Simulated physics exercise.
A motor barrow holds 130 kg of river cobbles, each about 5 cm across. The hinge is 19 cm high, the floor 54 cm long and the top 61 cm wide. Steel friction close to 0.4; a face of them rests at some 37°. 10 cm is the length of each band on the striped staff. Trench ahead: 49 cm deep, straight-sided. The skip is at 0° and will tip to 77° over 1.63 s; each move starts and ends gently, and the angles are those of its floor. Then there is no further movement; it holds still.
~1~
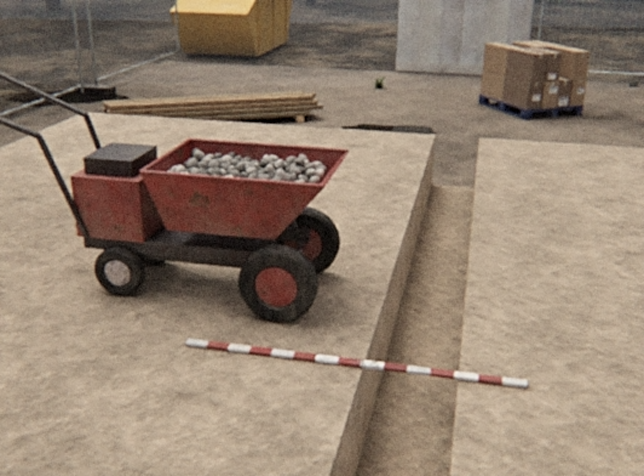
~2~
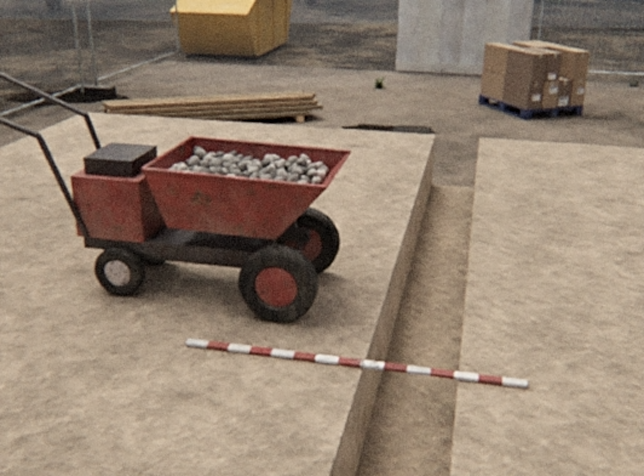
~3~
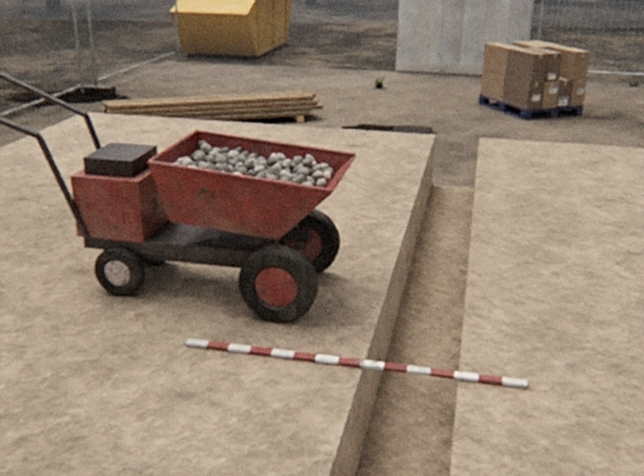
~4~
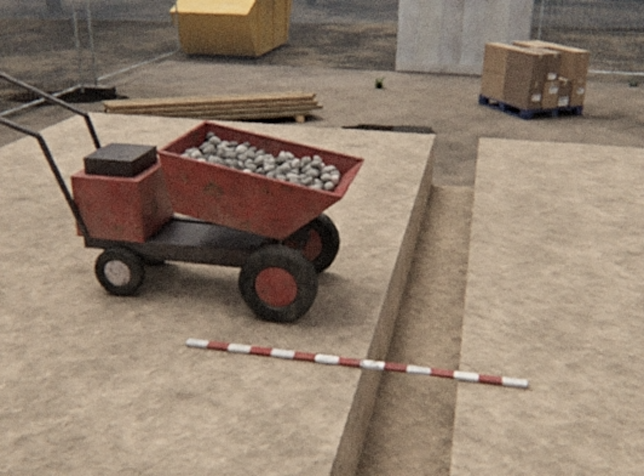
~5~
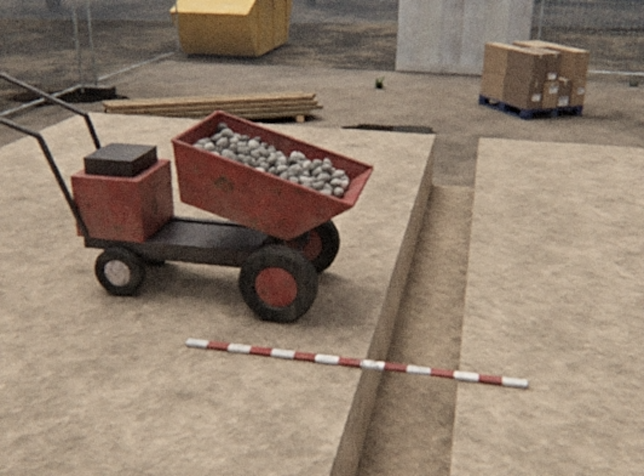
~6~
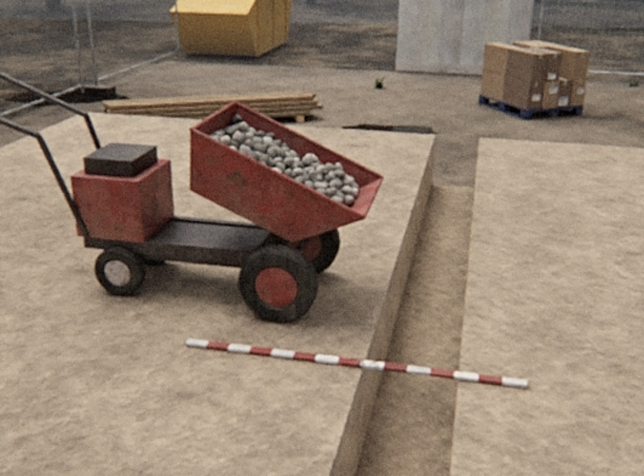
A red motor barrow heaped with grey cobbles stands on bare, pale ground at the left of a building site, seen from slightly above and to one side. A straight-sided trench runs to its right, a red-and-white striped pole lies in front, and timber, a yellow skip, a grey slab and boxes sit behind. The barrow's skip tilts steadily, its back rising and its front lip lowering rightward.
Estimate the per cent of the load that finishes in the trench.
Roughly 98 percent.
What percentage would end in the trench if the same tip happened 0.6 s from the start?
Probably about 80 in a hundred.
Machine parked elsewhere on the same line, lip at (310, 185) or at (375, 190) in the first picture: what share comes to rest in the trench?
About 100 per cent from the first spot, about 45 from the second.
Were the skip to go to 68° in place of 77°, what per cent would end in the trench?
Trench share: Approx. 95%.
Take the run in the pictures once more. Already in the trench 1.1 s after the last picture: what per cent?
Around 65 per cent of it, at that instant.
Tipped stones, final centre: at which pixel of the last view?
Centre estimate: Around (426, 382).
Then, 0.6 s after the last picture the floor is at 65°, 98 % in the skip, 2 % in the trench; the foremost stones are at (424, 300).
Then, 1.1 s after the last picture the floor is at 77°, 32 % in the skip, 66 % in the trench, 2 % past the trench; the foremost stones are at (496, 313).
Then, 1.5 s after the last picture the floor is at 77°, 8 % in the skip, 90 % in the trench, 2 % past the trench; the foremost stones are at (522, 314).
Then, 3.4 s after the last picture the floor is at 77°, 0 % in the skip, 98 % in the trench, 2 % past the trench; the foremost stones are at (526, 313).
